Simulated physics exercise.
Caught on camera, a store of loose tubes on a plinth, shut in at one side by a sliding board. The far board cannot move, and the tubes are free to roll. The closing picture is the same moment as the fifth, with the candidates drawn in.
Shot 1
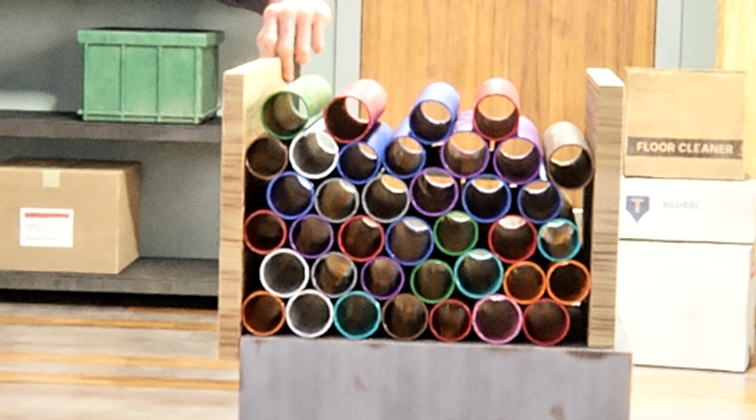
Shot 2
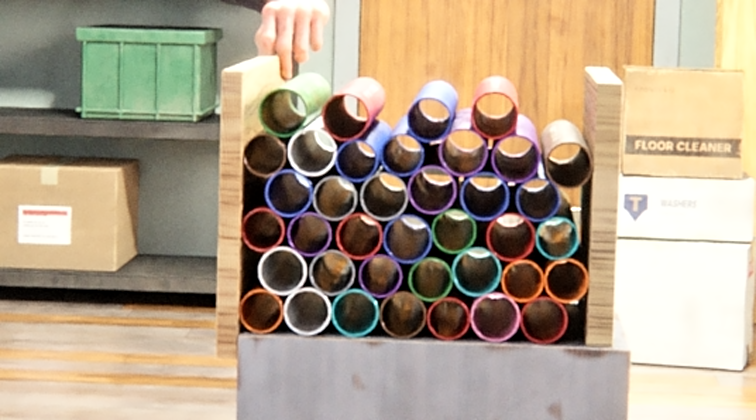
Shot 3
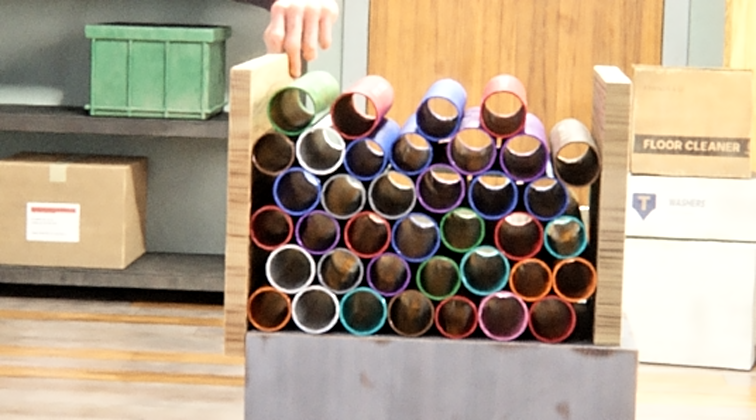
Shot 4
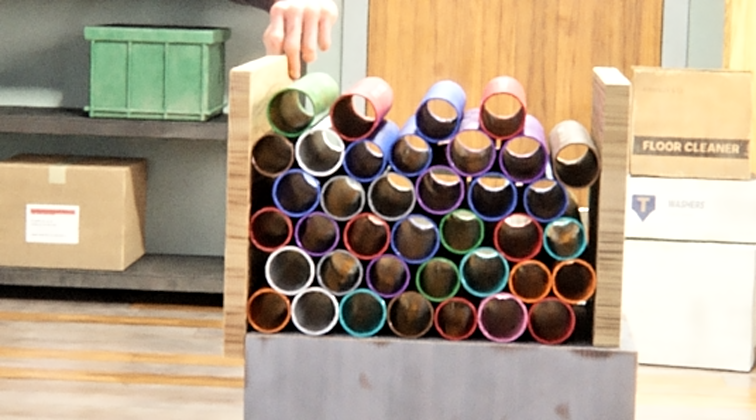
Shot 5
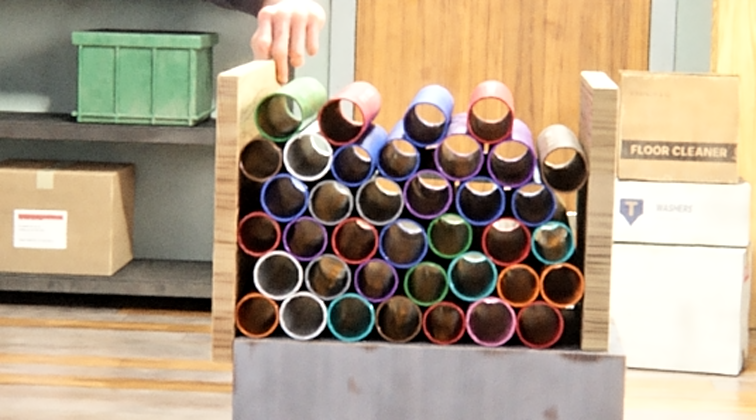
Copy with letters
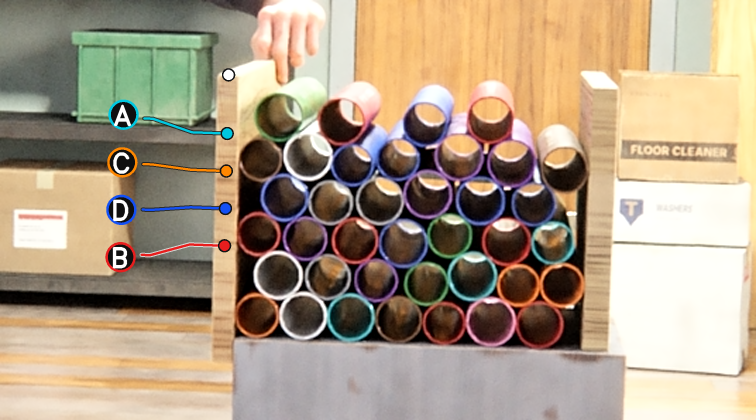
At the start, colourful loose tubes lie stacked in rows on a grey plinth between two upright boards, with fingers resting at the top of the left one. As the view shifts slightly from side to side, the hand stays there and the tubes and boards show no clear movement.
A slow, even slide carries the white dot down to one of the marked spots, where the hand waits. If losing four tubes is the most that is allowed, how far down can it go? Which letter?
Lower it to B and no more.
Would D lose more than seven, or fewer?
At D, fewer than seven.
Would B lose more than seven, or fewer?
It loses fewer than seven.
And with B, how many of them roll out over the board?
With B, two.
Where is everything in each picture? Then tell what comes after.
A pink tube (497, 319); an orange tube (569, 282); a red tube (265, 232), in the first picture.
A red tube (263, 230); a turquoise tube (558, 239), in the second picture.
A blue tube (546, 198); a white tube (321, 149), in the third picture.
A red tube (354, 116); side board (260, 194), in the fourth picture.
An orange tube (257, 316); a pink tube (491, 322); an orange tube (562, 285), in the fifth picture.
On the marked copy, A at (227, 134); B at (224, 246); C at (226, 171); D at (225, 208); the white dot at (228, 75).
Following B. Soon after the start, top of the board (239, 151).
Later, top of the board (237, 238).
In the end, top of the board (237, 245), two out over the board.
As for the rest, A none out over the board; C none out over the board; D none out over the board.
